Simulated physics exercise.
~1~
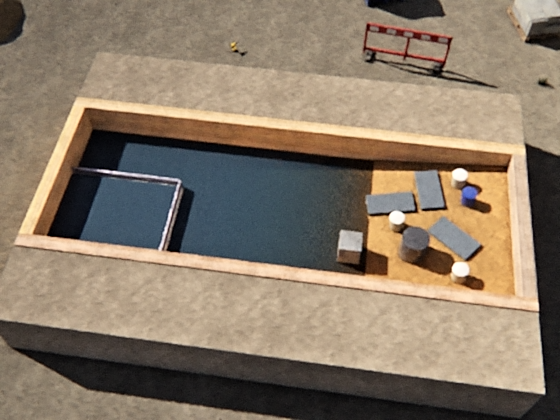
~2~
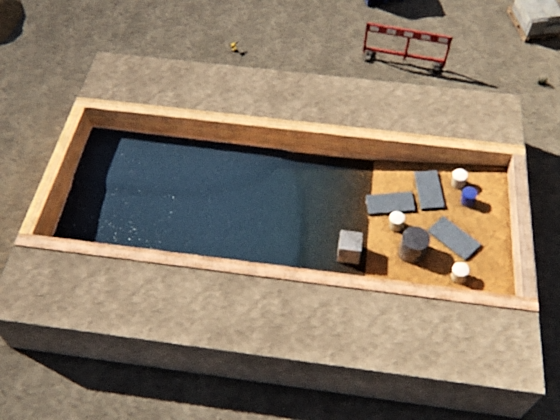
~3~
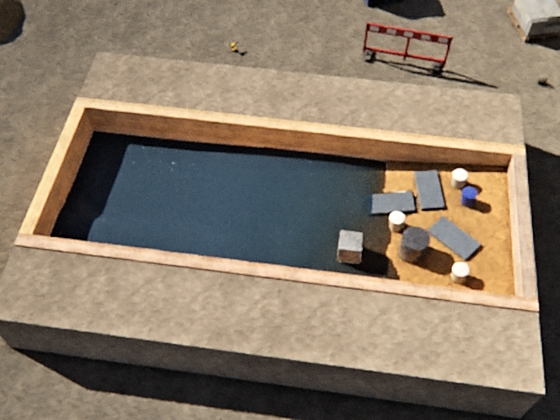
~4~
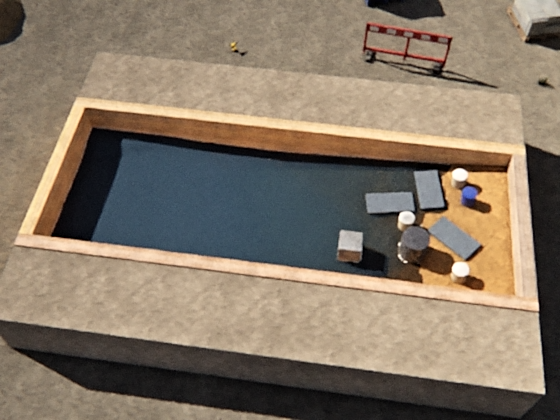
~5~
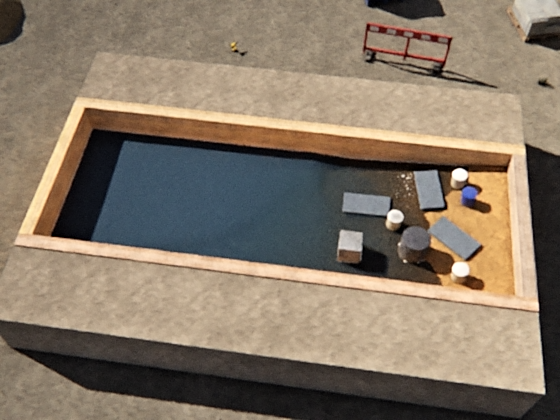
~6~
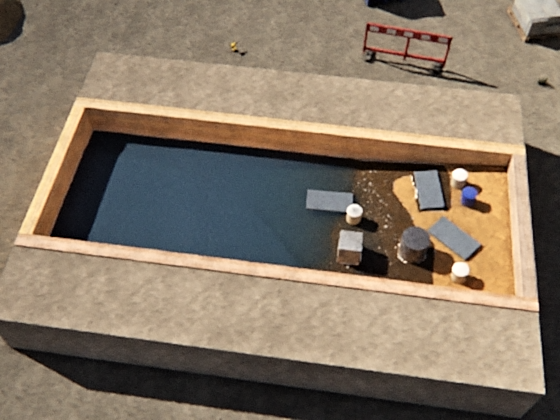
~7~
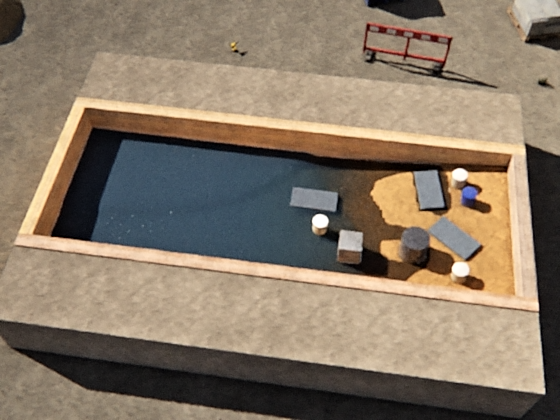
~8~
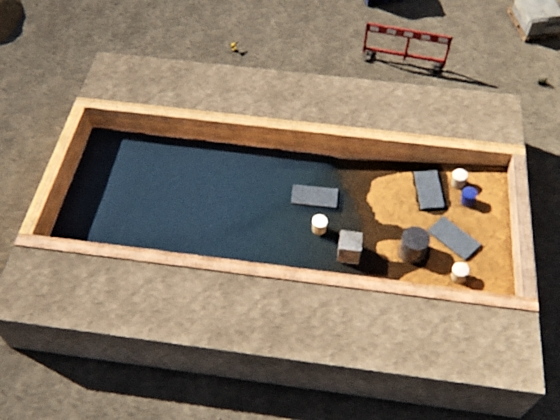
Dark blue water fills the left of a wooden-walled tank seen from above, with a pale-framed enclosure at its far left and sand on the right. On the sand lie grey boards, white pails, a blue pail and a dark drum, while a grey block sits near the water's edge. The frame vanishes, and the water ripples and spreads right over the sand. It reaches the nearest board and white pail, nudging the pail right, then draws back, carrying both left. They finish afloat, upright, left of the block, while the blue pail stays put on the sand.
